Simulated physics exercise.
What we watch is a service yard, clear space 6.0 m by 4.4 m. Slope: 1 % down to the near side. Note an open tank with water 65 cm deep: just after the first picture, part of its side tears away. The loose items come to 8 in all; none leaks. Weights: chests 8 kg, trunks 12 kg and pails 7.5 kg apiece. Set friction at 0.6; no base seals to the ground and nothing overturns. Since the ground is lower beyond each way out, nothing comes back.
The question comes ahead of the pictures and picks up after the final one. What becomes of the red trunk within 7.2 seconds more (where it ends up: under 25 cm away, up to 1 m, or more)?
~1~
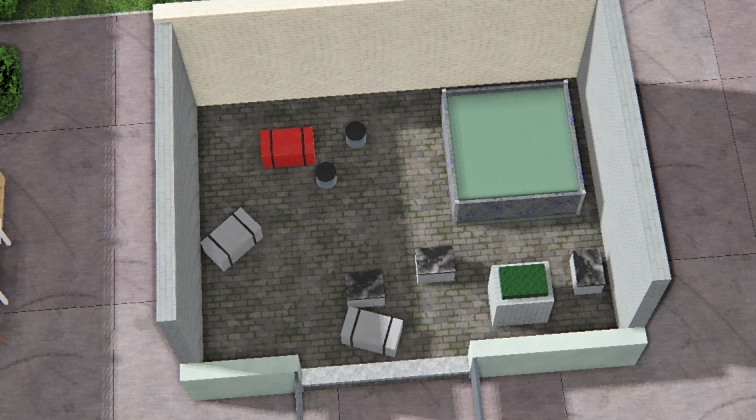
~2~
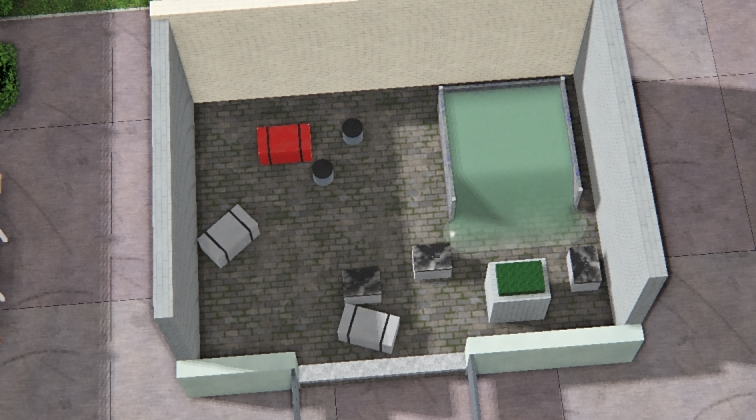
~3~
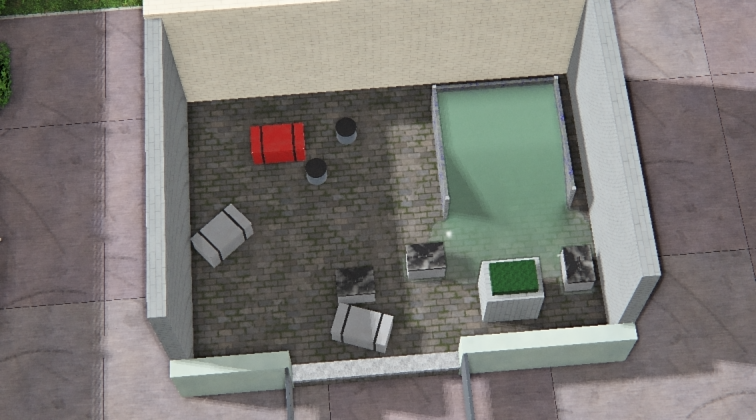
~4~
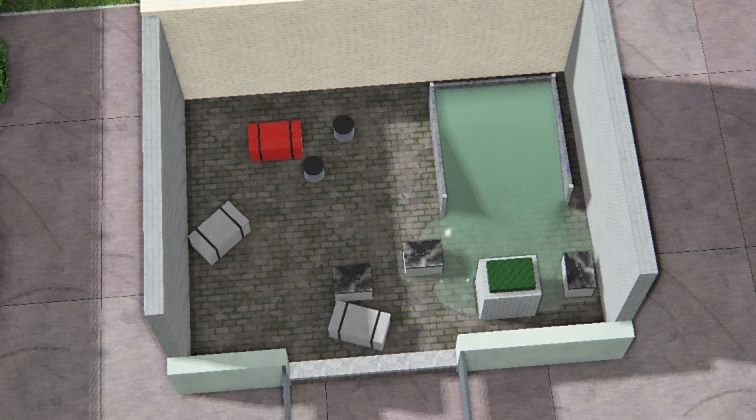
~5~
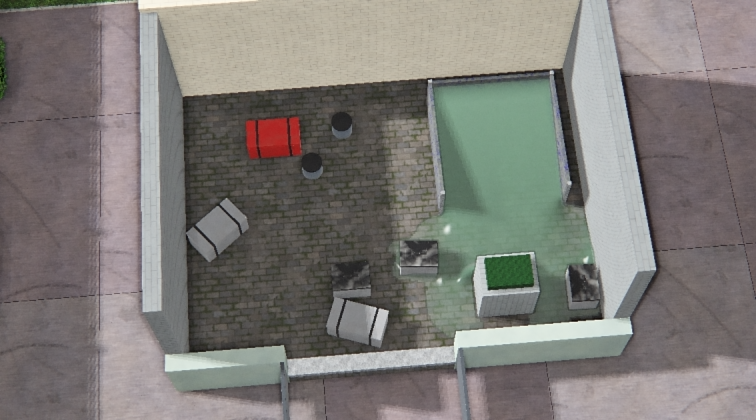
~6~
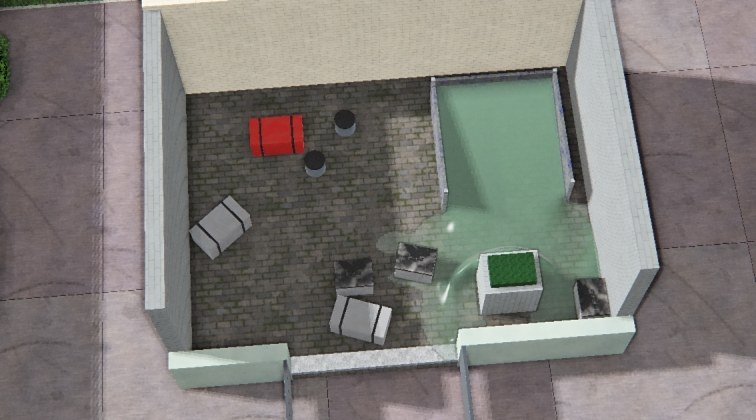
Observation: Red trunk moves only moderately.
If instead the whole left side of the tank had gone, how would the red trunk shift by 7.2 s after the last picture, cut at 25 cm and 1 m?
From there, the red trunk gets swept far.
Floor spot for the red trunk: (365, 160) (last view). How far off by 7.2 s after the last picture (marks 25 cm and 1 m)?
In the end it keeps its place.
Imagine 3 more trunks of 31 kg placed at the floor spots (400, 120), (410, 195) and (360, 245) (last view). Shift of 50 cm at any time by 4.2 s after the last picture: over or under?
Going through them in the order asked, they come out shy of the mark, shy of the mark and shy of the mark.
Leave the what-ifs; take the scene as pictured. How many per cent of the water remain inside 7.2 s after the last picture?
I'd say some 72 percent hasn't gone yet.
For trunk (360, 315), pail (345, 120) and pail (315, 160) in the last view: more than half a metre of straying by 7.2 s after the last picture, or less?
Results in listed order: Exceeds / falls short / falls short.
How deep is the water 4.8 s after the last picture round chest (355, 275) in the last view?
Depth: Near 7 cm.
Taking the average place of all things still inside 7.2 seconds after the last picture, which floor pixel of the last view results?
Centre of the remaining things: Roughly (338, 187).
Then, 0.9 s after the last picture the red trunk is near (276, 130), 0.0 m from its start, aground; 0 of 8 are out; 2 afloat.
Then, 2.8 s after the last picture the red trunk is near (276, 130), 0.0 m from its start, aground; 1 of 8 are out; 3 afloat.
Then, 4.8 s after the last picture the red trunk is near (278, 127), 0.1 m from its start, aground; 1 of 8 are out; 4 afloat.
Then, 7.2 s after the last picture the red trunk is near (321, 122), 0.7 m from its start, afloat; 1 of 8 are out; 4 afloat.
